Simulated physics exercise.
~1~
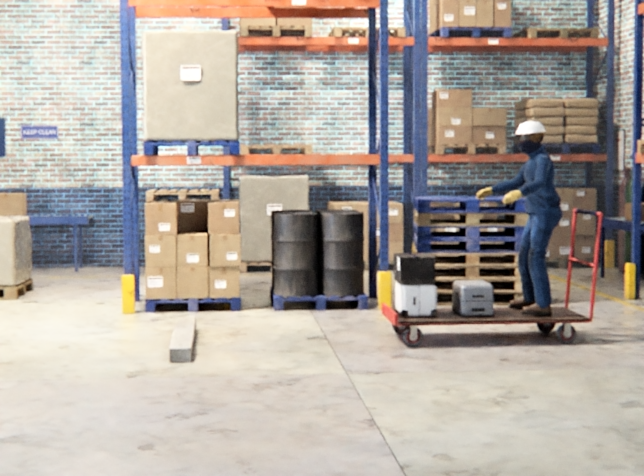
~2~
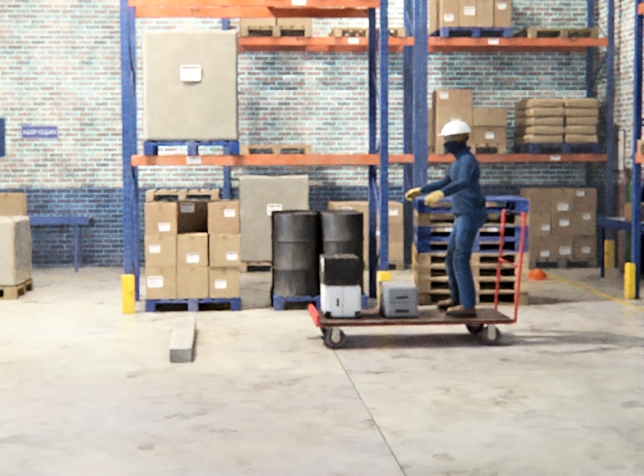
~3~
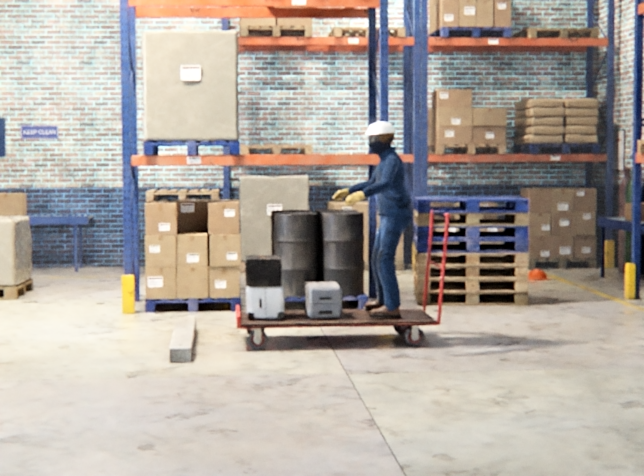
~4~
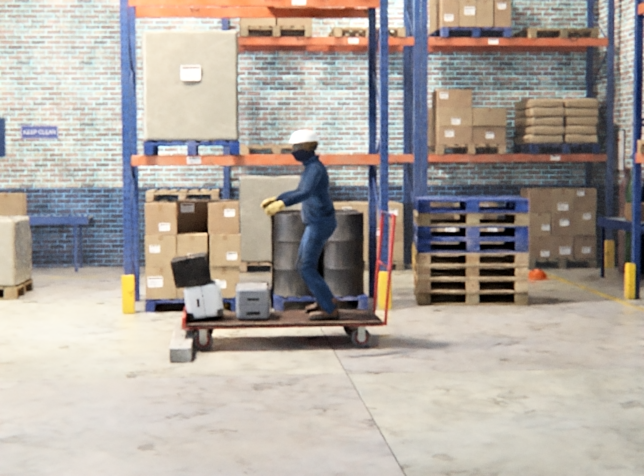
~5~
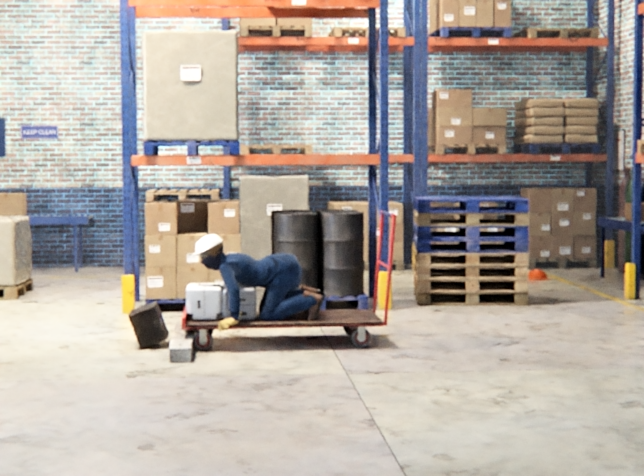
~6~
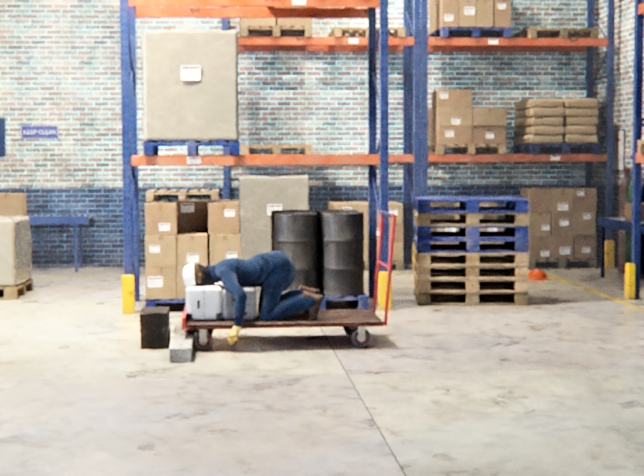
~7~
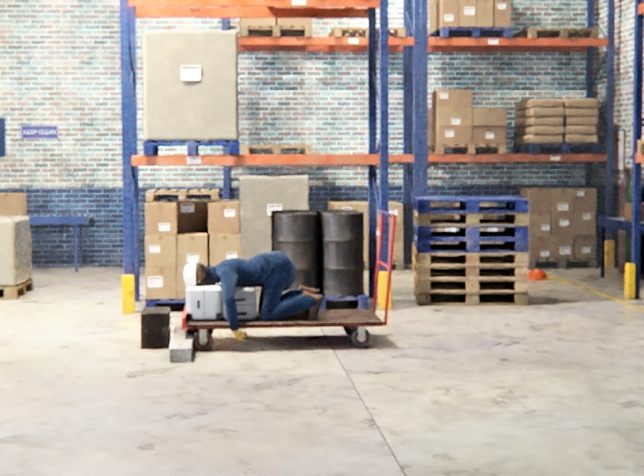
In a warehouse, a flat cart carrying a standing worker and three containers rolls left until it stops against a low sill; the black box tips off the front onto the floor, while the worker pitches forward and ends slumped over the pale cases still aboard.
